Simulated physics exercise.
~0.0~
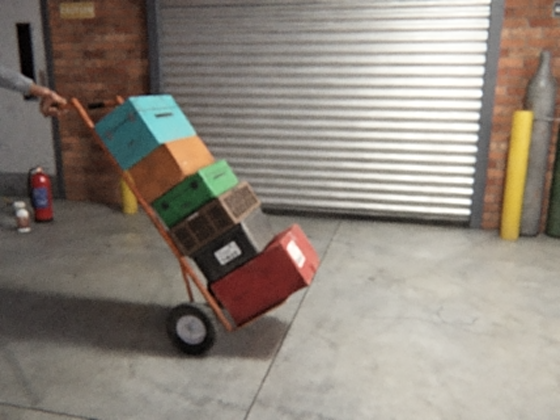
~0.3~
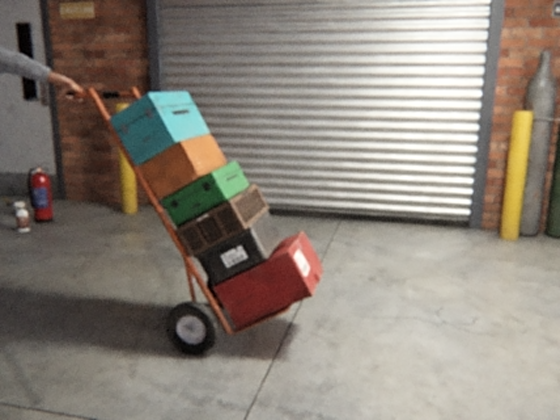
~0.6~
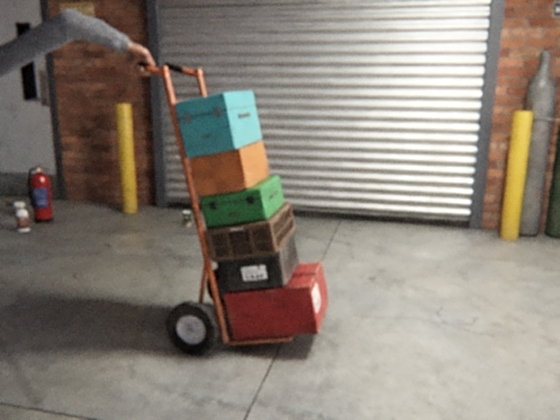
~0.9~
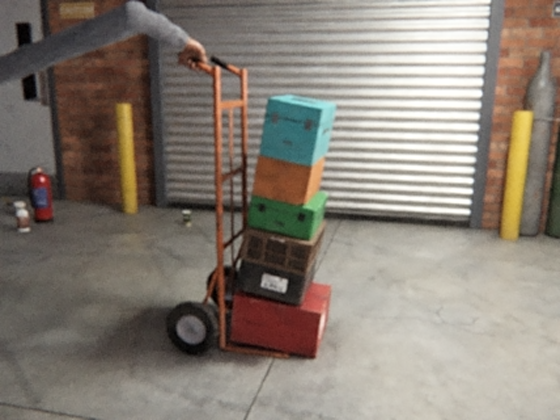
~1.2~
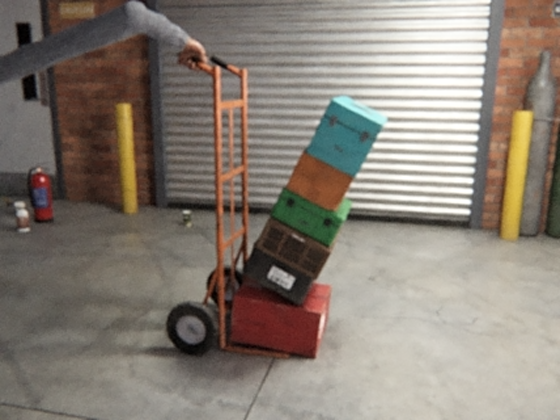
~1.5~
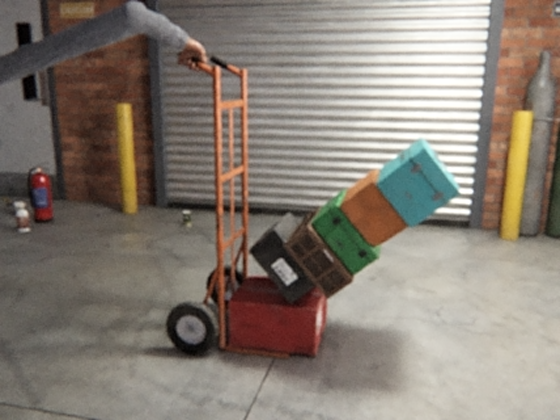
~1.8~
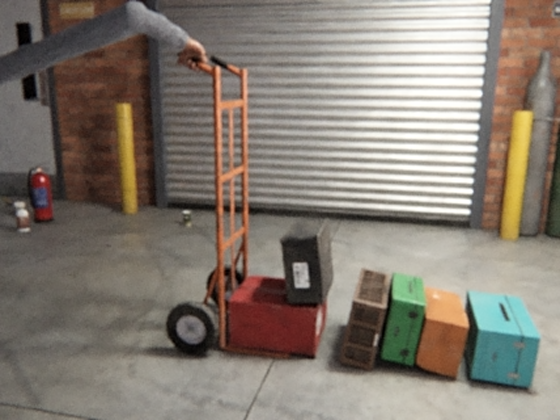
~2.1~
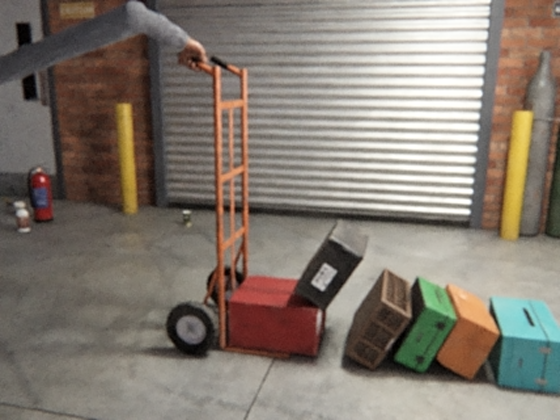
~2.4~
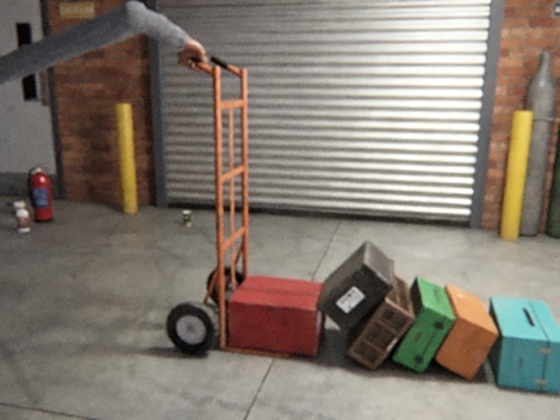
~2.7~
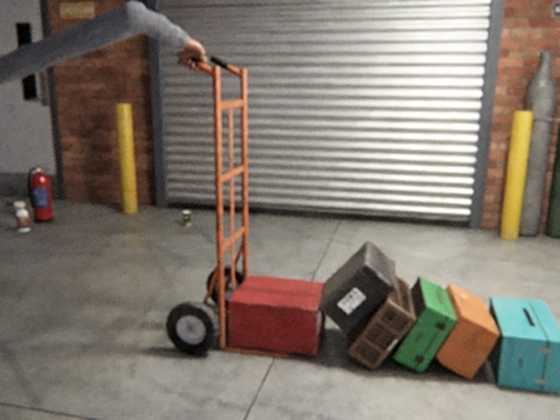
An arm swung a tilted orange hand truck upright, and its stack of boxes toppled to the right. The turquoise, orange, green and brown ones landed on the floor, the black one tipped over against the brown, and the red stayed put.
